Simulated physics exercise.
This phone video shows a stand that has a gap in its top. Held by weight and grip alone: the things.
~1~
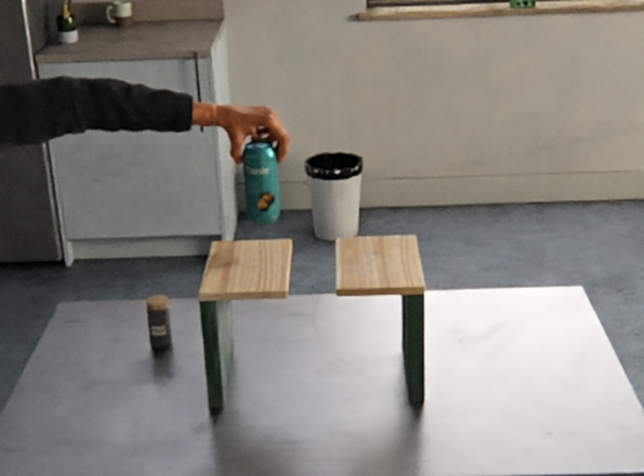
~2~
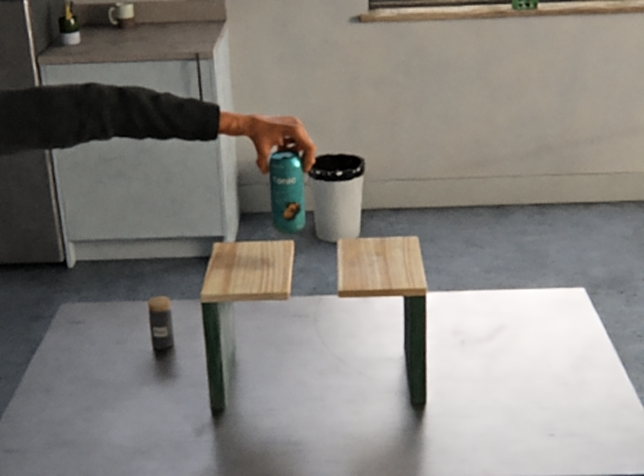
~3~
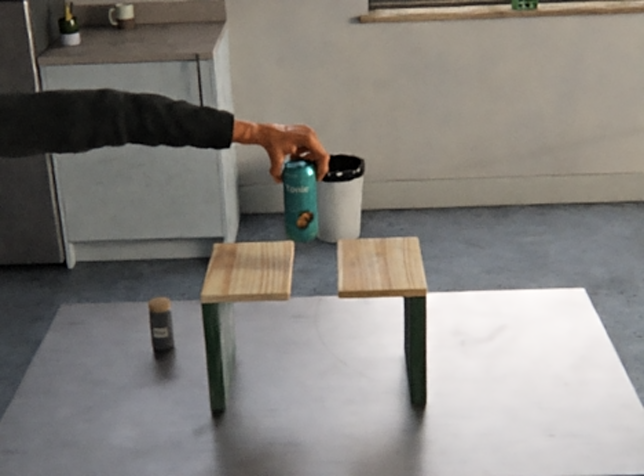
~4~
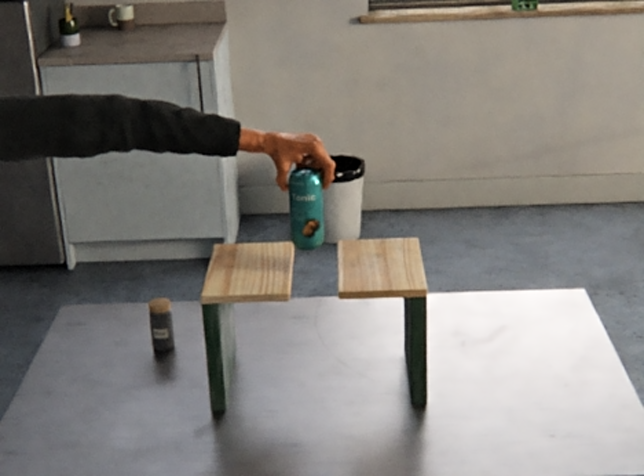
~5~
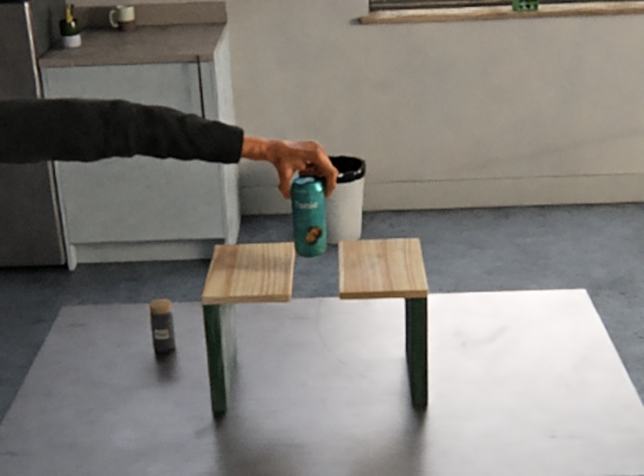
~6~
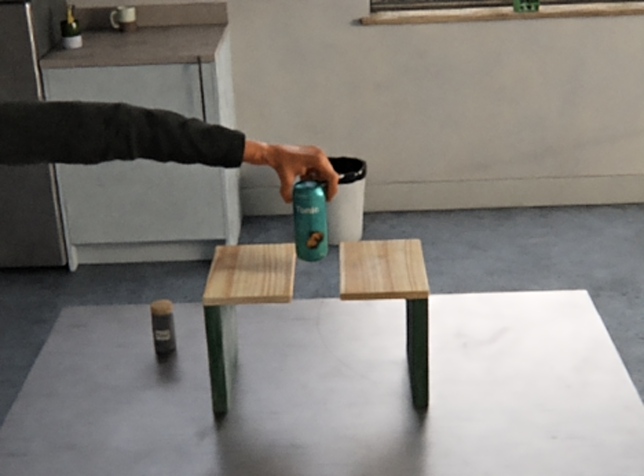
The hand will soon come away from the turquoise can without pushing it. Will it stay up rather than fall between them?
Well, it makes it down to the table in the end.
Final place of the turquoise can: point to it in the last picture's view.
End position, last frame: About (316, 345).
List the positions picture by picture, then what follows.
In the first frame, being brought over the gap; turquoise can (261, 183); grey shaker (159, 322).
In the second frame, being brought over the gap; turquoise can (287, 193); grey shaker (161, 323).
In the third frame, being brought over the gap; turquoise can (300, 201); grey shaker (161, 324).
In the fourth frame, being brought over the gap; turquoise can (306, 209); grey shaker (162, 325).
In the fifth frame, being brought over the gap; turquoise can (309, 217); grey shaker (163, 325).
In the sixth frame, held still over the gap; turquoise can (310, 221); grey shaker (164, 326).
Then, 0.20 s after the last picture, turquoise can slid about its own width near (311, 246).
Then, 0.30 s after the last picture, turquoise can slid well along near (315, 316).
Then, 0.40 s after the last picture, turquoise can slid well along near (316, 339).
Then, 1.00 s after the last picture, turquoise can slid well along near (316, 345).
At rest, moved from the start, turquoise can; grey shaker in place. Seen from the same camera at the end, turquoise can near (316, 345). The can goes down the gap.
